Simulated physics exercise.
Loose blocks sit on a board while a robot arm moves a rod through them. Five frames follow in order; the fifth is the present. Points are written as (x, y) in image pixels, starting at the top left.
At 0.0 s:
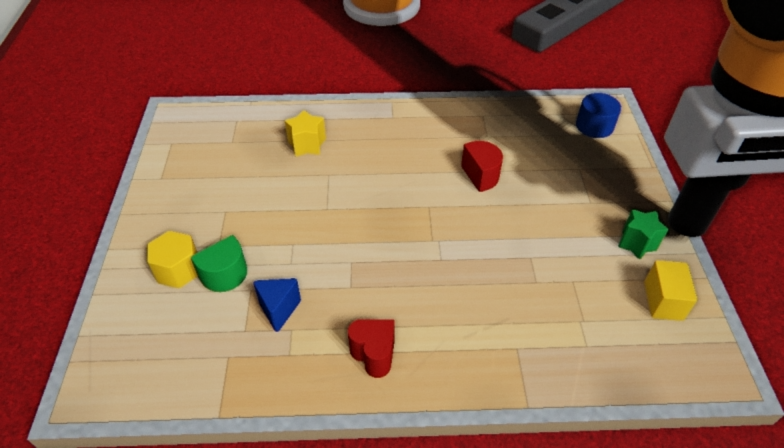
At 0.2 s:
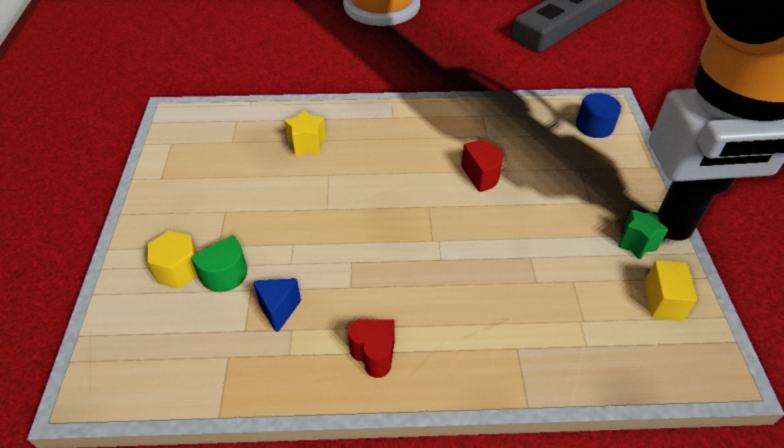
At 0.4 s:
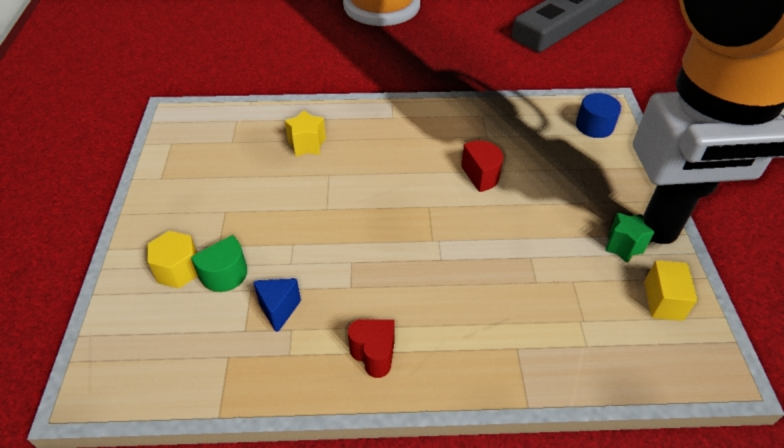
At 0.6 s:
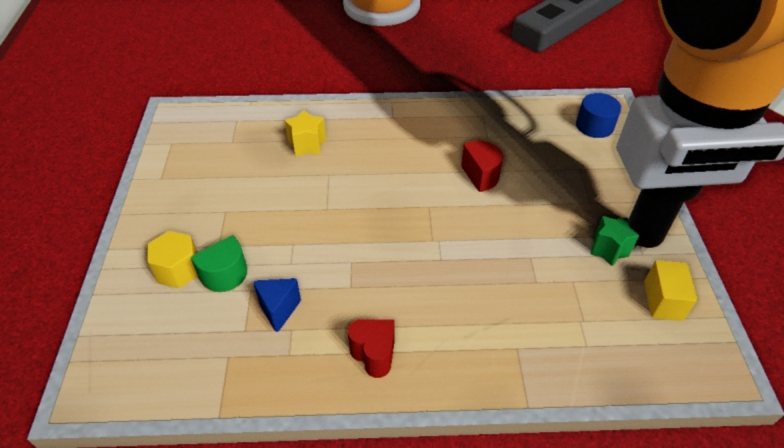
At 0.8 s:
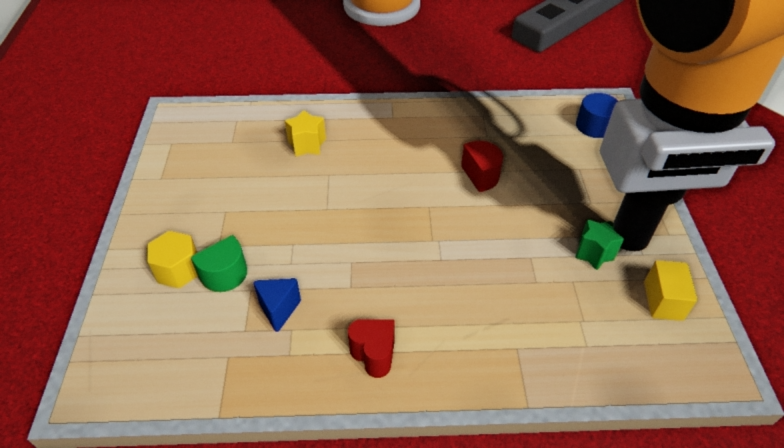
A pale wooden board with a grey edge lies on a red surface, seen from above at an angle by a still camera. Yellow, green, blue and red blocks sit across it, with a green star and a yellow block near the right edge beside an orange and grey robot arm. The arm's black rod moves left and pushes the green star a short way left and slightly nearer.
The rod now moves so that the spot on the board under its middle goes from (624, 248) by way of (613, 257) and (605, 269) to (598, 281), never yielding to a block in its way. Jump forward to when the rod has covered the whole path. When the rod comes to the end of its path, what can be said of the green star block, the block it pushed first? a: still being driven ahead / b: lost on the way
Letter b.
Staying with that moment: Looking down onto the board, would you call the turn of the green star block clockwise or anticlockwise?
From overhead, clockwise.
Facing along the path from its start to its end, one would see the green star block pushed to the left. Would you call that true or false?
This is false.
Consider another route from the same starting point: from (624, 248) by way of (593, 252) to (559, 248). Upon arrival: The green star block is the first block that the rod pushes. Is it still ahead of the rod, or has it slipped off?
Held in front.
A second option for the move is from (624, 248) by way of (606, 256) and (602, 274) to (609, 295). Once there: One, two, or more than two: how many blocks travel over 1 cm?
I count one.
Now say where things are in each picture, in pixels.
In the first frame, rod tip (687, 223); block tops, green star block (647, 222); yellow rectangle (676, 279).
In the second frame, rod (673, 227); blocks unchanged.
In the third frame, rod (659, 230); green star block (633, 225).
In the fourth frame, rod (644, 234); green star block (618, 229).
In the fifth frame, rod (629, 237); green star block (603, 232); yellow rectangle (676, 279).
The first path, step by step. Halfway along, rod (613, 253); green star block (583, 243).
At the end, rod (602, 271); green star block (571, 249), turned 35° clockwise; yellow rectangle in place.
